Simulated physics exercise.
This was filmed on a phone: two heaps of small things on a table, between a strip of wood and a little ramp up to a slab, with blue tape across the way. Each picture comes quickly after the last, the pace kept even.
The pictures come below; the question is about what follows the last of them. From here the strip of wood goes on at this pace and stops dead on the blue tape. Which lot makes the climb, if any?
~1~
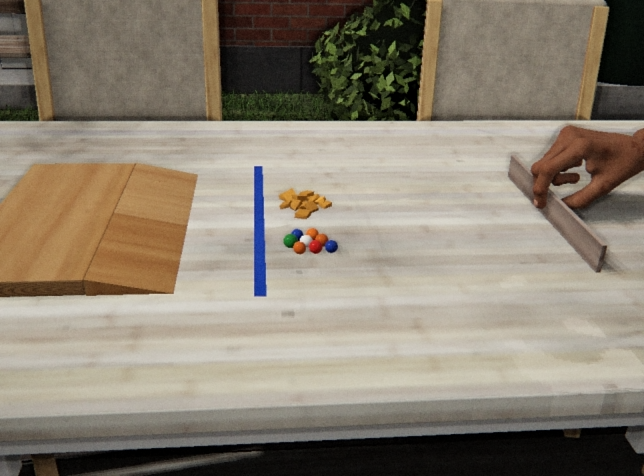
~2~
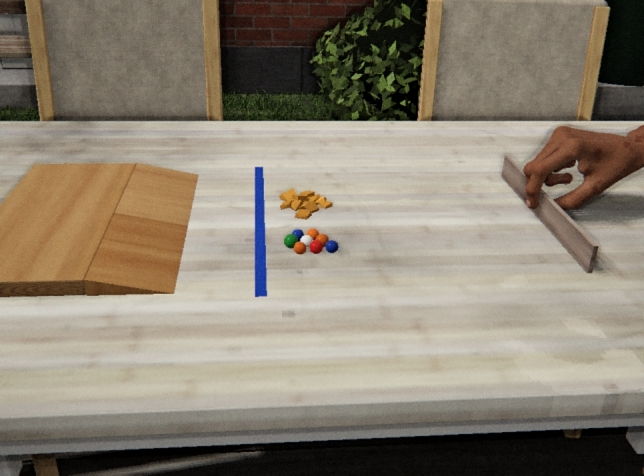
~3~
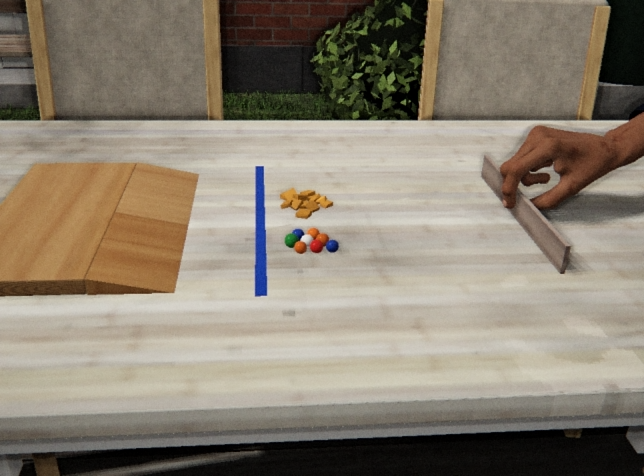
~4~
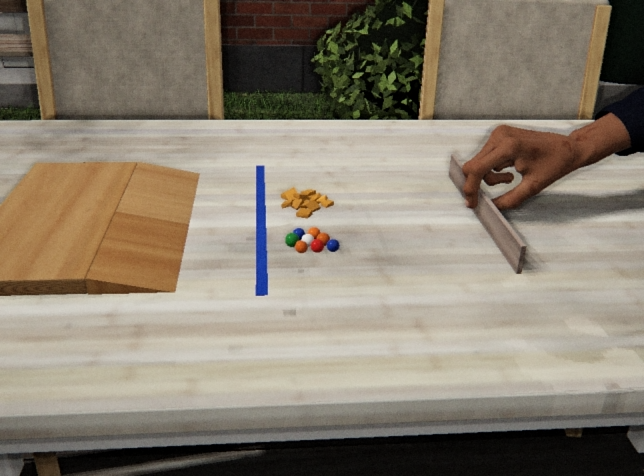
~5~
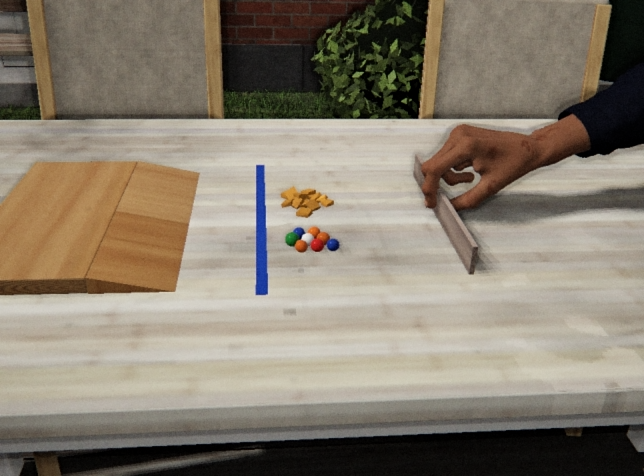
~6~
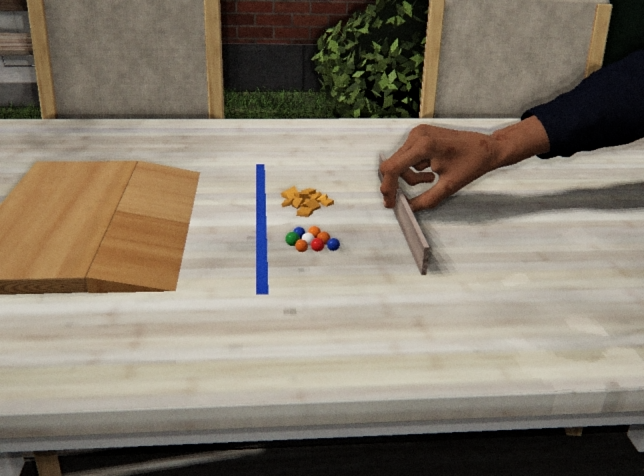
The nearer lot gets at least some up and the farther lot comes up short.
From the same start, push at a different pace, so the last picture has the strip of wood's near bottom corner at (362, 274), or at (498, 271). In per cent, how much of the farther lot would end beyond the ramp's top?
10 % and 0 %.
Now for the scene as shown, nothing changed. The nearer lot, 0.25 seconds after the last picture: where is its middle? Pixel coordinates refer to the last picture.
I'd put the middle of it near (189, 243).
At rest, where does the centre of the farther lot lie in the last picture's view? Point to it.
Resting centre, last frame: Approx. (179, 198) px.
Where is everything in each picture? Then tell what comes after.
In the first picture, strip of wood near (594, 249), at rest; blue tape near (259, 171); top of the ramp near (88, 269); nearer lot near (306, 241), a few gumballs; farther lot near (300, 200), a few small crackers.
In the second picture, strip of wood near (585, 250); farther lot near (300, 201).
In the third picture, strip of wood near (558, 250); nearer lot near (307, 241).
In the fourth picture, strip of wood near (515, 250); farther lot near (301, 199).
In the fifth picture, strip of wood near (468, 250); nearer lot near (308, 240).
In the sixth picture, strip of wood near (421, 251); blue tape near (261, 169); top of the ramp near (90, 267); nearer lot near (308, 239); farther lot near (302, 198).
Then, 0.11 s on from there, strip of wood still moving, near (320, 194); nearer lot the whole lot short of the ramp; farther lot the whole lot short of the ramp.
Then, 0.25 s on from there, strip of wood stopped at the blue tape; nearer lot near a third on the ramp, near two thirds short of the ramp; farther lot a little on the ramp, all but a few short of the ramp.
Then, 0.53 s on from there, strip of wood stopped at the blue tape; nearer lot the whole lot past the top; farther lot near two thirds on the ramp, near a quarter short of the ramp.
In the end, strip of wood stopped at the blue tape; nearer lot the whole lot past the top; farther lot none at all past the top, near two thirds on the ramp, near a quarter short of the ramp.
